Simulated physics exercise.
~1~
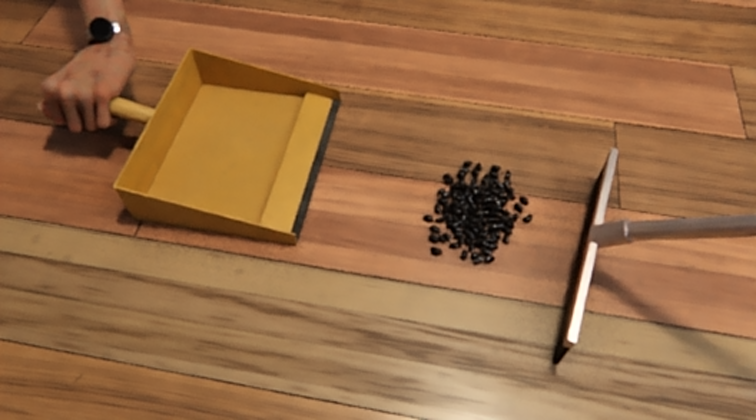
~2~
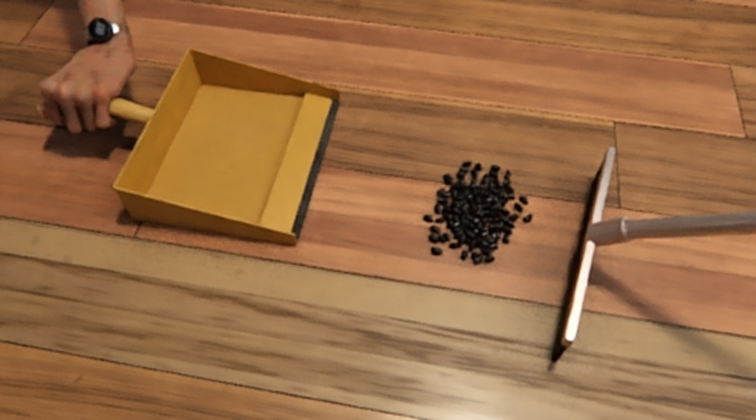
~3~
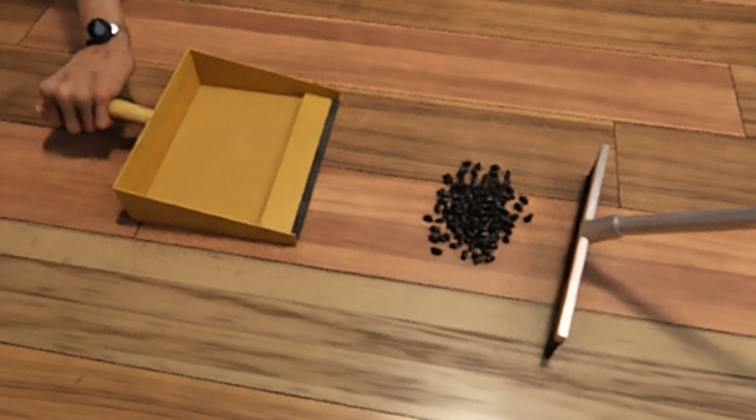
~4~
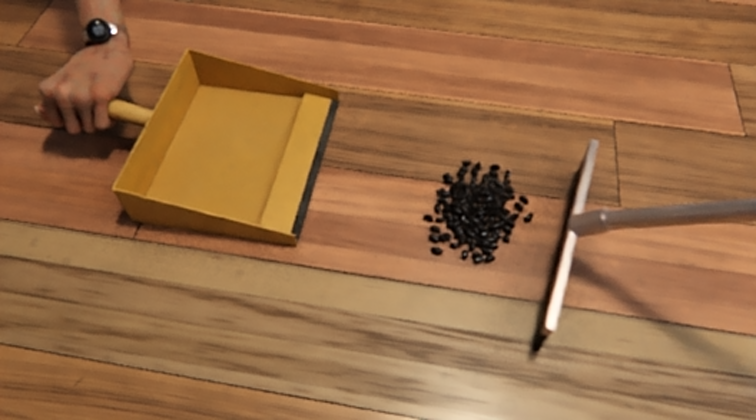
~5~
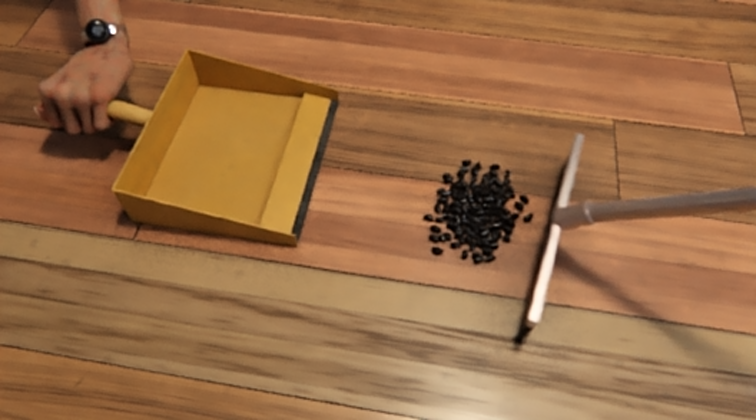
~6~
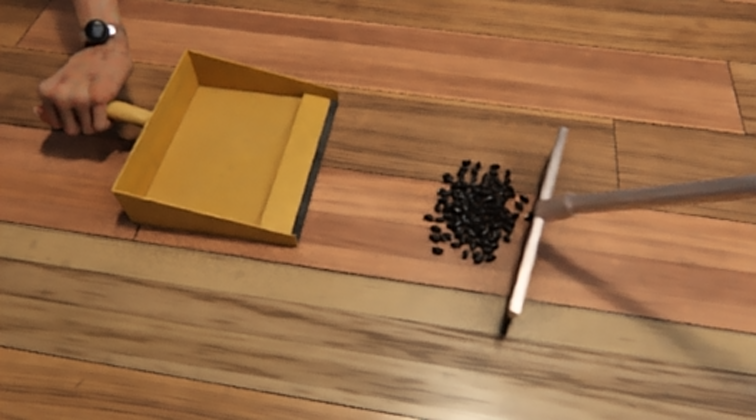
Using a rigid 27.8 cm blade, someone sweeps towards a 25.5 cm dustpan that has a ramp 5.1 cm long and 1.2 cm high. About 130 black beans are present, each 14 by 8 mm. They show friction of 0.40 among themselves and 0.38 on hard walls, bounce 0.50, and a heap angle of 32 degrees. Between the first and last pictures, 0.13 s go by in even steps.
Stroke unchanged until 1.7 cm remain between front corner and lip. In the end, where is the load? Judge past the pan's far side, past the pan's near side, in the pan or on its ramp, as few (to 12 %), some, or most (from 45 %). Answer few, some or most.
Far side: Few; near side: Few; pan: Some.
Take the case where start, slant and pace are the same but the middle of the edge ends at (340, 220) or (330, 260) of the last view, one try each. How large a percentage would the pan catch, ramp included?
The two tries give roughly 20 and 10 %.
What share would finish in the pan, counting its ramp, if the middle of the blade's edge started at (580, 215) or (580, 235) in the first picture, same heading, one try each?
Close to 30 in a hundred, then close to 25 in a hundred.
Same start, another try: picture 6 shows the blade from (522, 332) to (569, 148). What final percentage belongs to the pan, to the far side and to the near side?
Final per cent - pan 10, far 5, near 5.
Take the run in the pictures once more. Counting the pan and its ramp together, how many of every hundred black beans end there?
25 %.
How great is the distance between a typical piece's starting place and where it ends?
I'd say near 22 cm.
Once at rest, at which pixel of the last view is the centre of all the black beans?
Somewhere around (329, 150) in the final frame.
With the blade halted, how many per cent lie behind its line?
About 0 per cent.
Then, 0.17 s after the last picture, middle of the blade 16 cm from the lip; 0 % over the lip, far side 0 %, near side 0 %.
Then, 0.28 s after the last picture, middle of the blade 8 cm from the lip; 0 % over the lip, far side 0 %, near side 5 %.
Then, 0.53 s after the last picture, middle of the blade 4 cm from the lip; 25 % over the lip, far side 5 %, near side 0 %.
In the end, far side 5 %, near side 0 %, pan 25 %, in front of the lip or behind the blade 65 %.
